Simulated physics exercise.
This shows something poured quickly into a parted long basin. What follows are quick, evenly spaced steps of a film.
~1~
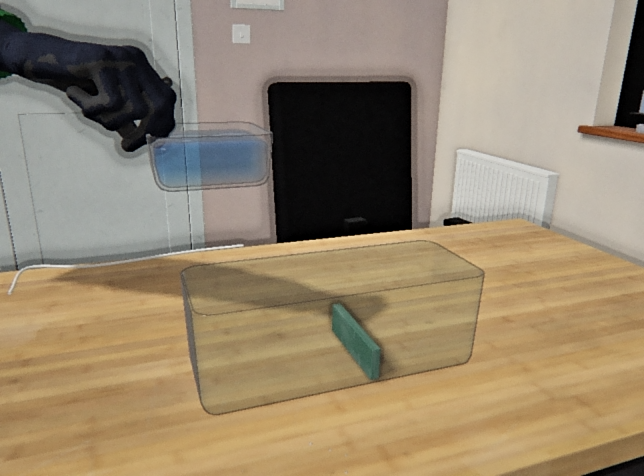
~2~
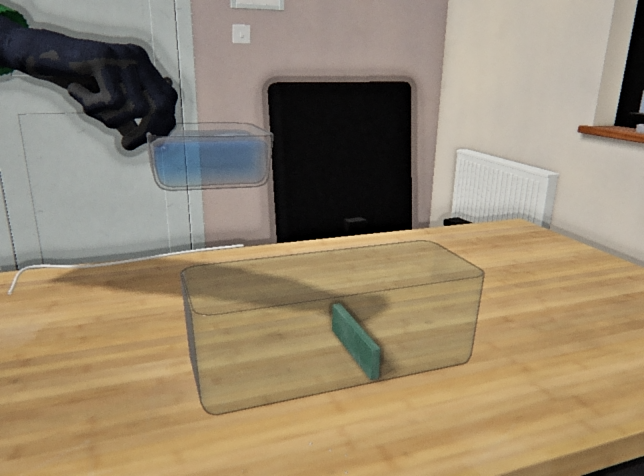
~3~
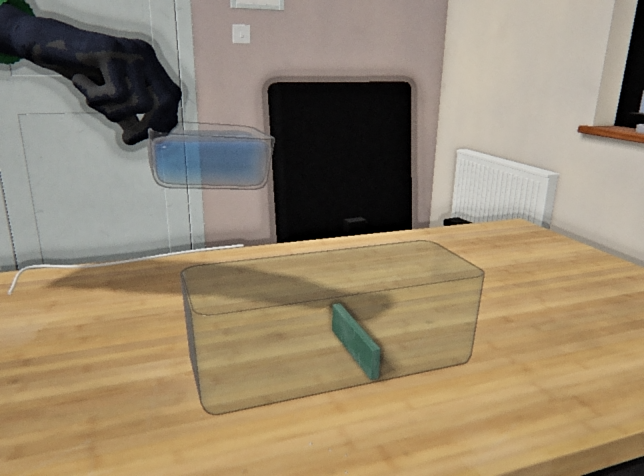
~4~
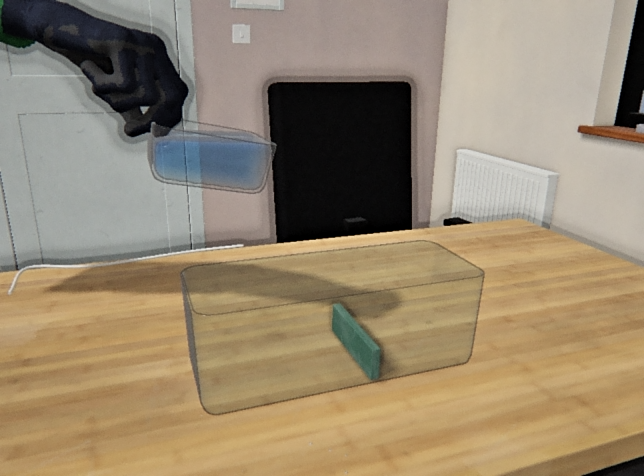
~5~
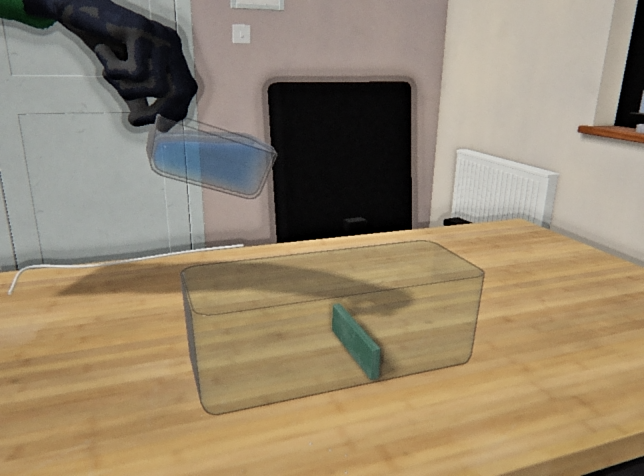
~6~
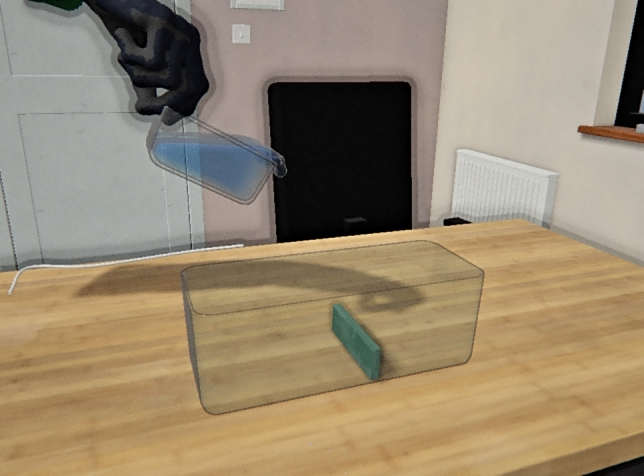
On a wooden table in a room sits a clear long basin with a green divider, while above it to the left a dark-gloved hand tilts a clear container of blue liquid rightward, bringing the liquid to its lowered edge.
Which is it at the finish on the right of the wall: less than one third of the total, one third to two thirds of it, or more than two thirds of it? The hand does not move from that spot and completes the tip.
At the finish the right of the wall has less than one third of the total.
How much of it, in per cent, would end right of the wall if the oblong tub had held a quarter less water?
I'd say roughly 5 percent.
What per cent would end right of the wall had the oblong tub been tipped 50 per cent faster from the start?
I'd estimate some 5 percent.
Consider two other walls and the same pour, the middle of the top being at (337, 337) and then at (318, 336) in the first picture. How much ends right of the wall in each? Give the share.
Try 1: About 20 percent; try 2: About 55 percent.
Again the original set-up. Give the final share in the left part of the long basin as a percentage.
That works out near 90 in every hundred.
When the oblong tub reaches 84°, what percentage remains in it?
Near 15 in a hundred still remains.
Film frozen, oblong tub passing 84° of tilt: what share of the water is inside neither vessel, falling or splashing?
Around 40 in a hundred.
A moment on, the oblong tub is tipped on its side and 16 per cent is still to pour, 42 is left of the wall and 0 right of it.
Next, the oblong tub is tipped right over and 3 per cent is still to pour, 86 is left of the wall and 5 right of it.
Then the oblong tub is tipped right over and 0 per cent is still to pour, 91 is left of the wall and 7 right of it.
Later the oblong tub is tipped right over and 0 per cent is still to pour, 91 is left of the wall and 7 right of it.
At rest 91 per cent lies left of the wall, 7 right of it and 2 outside.
